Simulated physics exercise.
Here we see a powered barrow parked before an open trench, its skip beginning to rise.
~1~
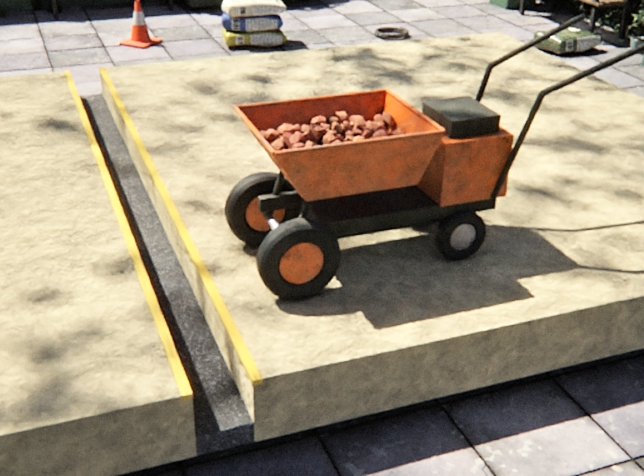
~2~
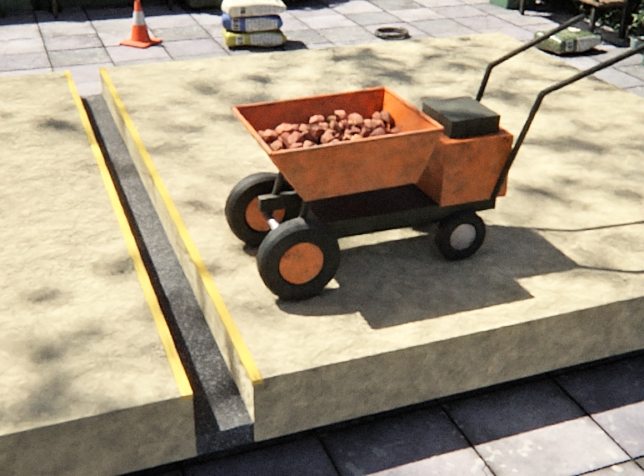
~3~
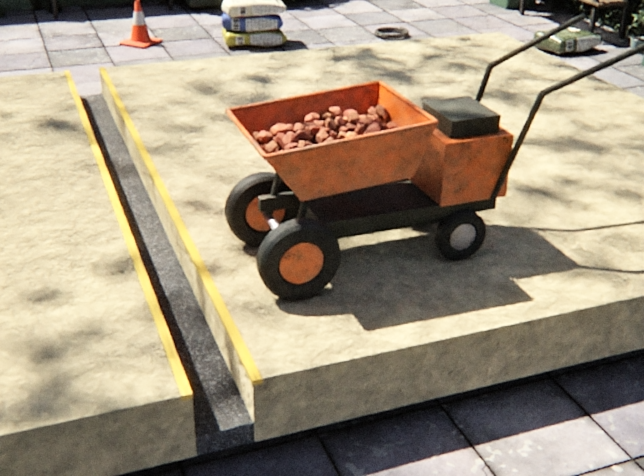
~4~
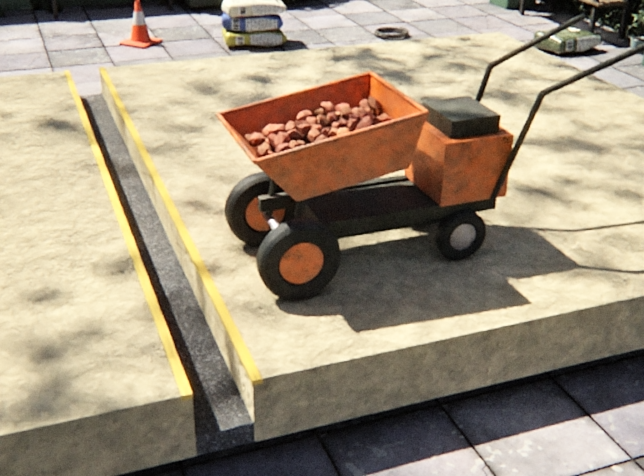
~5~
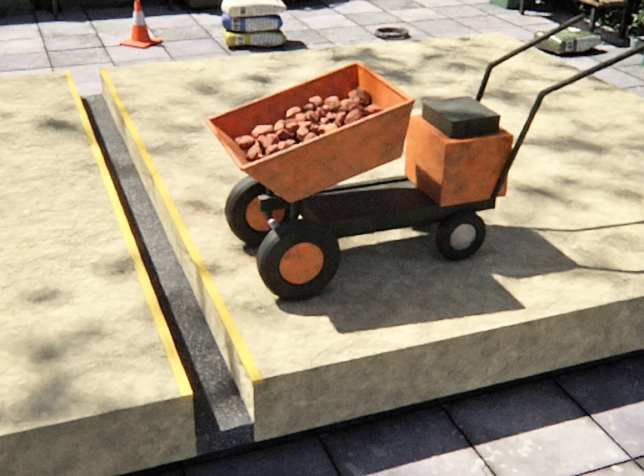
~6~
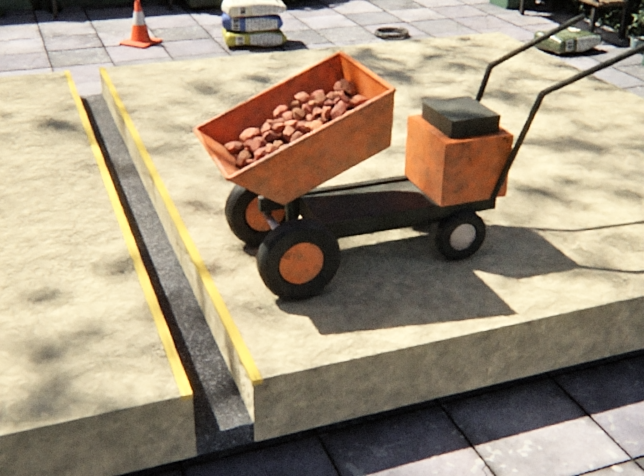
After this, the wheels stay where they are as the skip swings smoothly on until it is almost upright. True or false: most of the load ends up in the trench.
False.
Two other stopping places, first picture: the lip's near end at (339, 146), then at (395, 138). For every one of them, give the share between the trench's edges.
90 per cent, then 30 per cent.
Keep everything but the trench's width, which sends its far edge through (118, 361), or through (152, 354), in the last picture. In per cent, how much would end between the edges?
Roughly 100 percent first and 60 percent second.
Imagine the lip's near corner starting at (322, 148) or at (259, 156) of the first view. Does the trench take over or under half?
Initially past the halfway mark, next shy of half.
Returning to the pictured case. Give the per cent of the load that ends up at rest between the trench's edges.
Result: Near 35 in a hundred.
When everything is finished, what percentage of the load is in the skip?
I'd put it at about 0 per cent.
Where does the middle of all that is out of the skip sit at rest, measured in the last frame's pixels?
Around (122, 291).
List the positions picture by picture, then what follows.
In the first frame, lip of the skip at (275, 154), level; top of the load at (329, 135), lumps of rubble; first edge of the trench at (237, 337); far edge at (171, 350), the trench under half as wide as the skip, and about as deep as wide.
In the second frame, lip of the skip at (272, 155), tipped barely; top of the load at (328, 134).
In the third frame, lip of the skip at (265, 157), tipped barely; top of the load at (344, 134).
In the fourth frame, lip of the skip at (255, 162), tipped a little; top of the load at (344, 124).
In the fifth frame, lip of the skip at (243, 169), tipped clearly; top of the load at (344, 112).
In the sixth frame, lip of the skip at (229, 179), tipped clearly; top of the load at (342, 103); first edge of the trench at (237, 337); far edge at (171, 350).
Soon, skip tipped steeply; all in the skip.
A while on, skip tipped right over; most in the skip; a stray few in or heaped over the trench; about a quarter beyond it; a stray few falling.
Towards the end, skip tipped right over; a small part in the skip; about a quarter in or heaped over the trench; about two thirds beyond it.
Finally, skip tipped right over; about a third in or heaped over the trench; about two thirds beyond it.
